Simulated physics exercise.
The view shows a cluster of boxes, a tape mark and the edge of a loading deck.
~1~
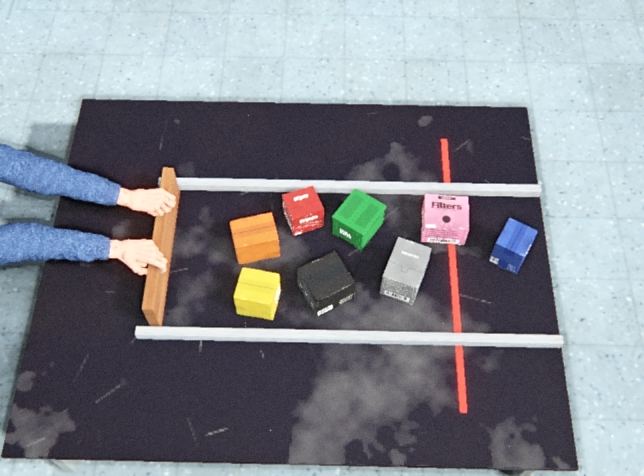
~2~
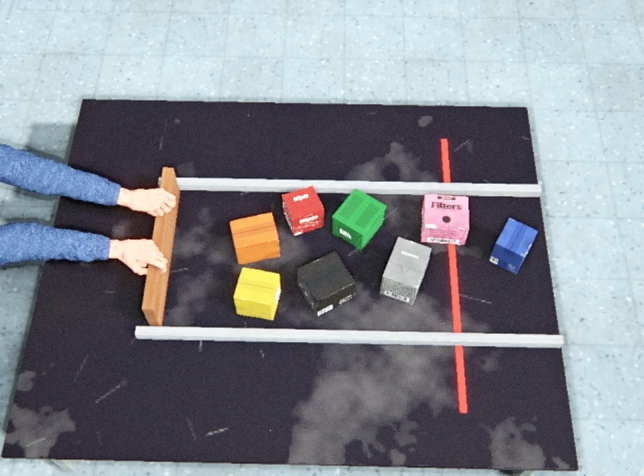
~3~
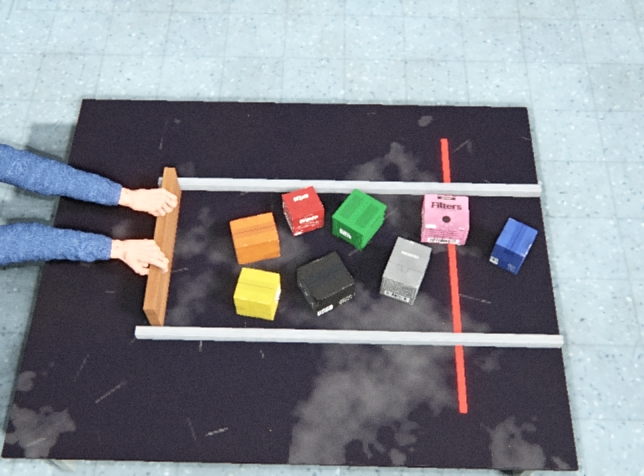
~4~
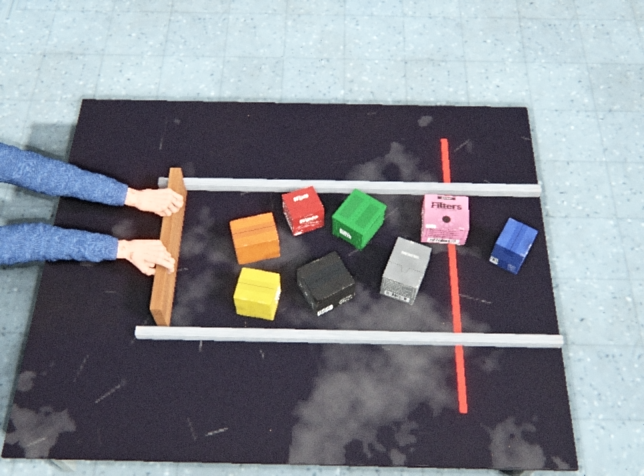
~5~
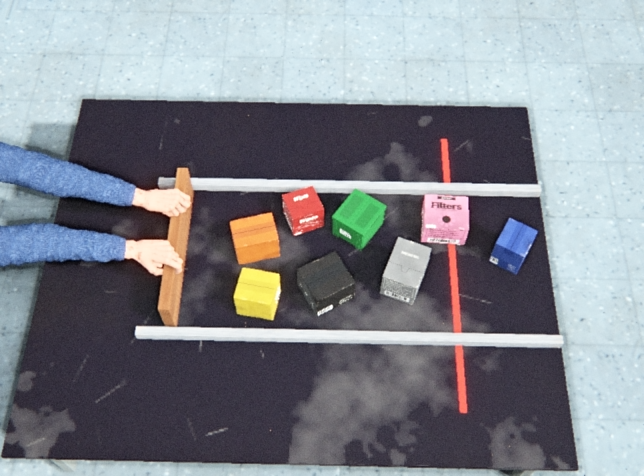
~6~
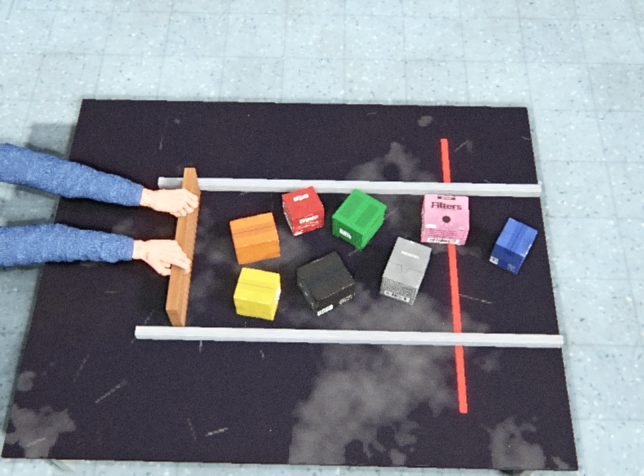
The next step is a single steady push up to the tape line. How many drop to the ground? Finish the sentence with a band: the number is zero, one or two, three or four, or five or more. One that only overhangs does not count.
The number is one or two.
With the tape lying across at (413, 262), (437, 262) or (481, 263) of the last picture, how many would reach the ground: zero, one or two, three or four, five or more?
Well, in the order given, it's none at all, just one or two and 3 or 4.
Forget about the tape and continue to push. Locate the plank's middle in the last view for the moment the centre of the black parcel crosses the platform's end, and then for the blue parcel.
With the black parcel it sits around (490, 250), with the blue parcel around (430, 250).
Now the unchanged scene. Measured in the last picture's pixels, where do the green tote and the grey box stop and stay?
You'll see the green tote at (503, 217), with the grey box at (557, 288).
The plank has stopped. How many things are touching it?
3 in contact.
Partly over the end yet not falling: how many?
Overhanging ones - 2.
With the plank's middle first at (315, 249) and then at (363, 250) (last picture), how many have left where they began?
Tally at point one: 6; at point two: 7.
Early on, none off yet; blue parcel at rest near (513, 246); pink box at rest near (445, 220); grey box at rest near (406, 271).
Finally, the number that fall off is one or two; lost, blue parcel.
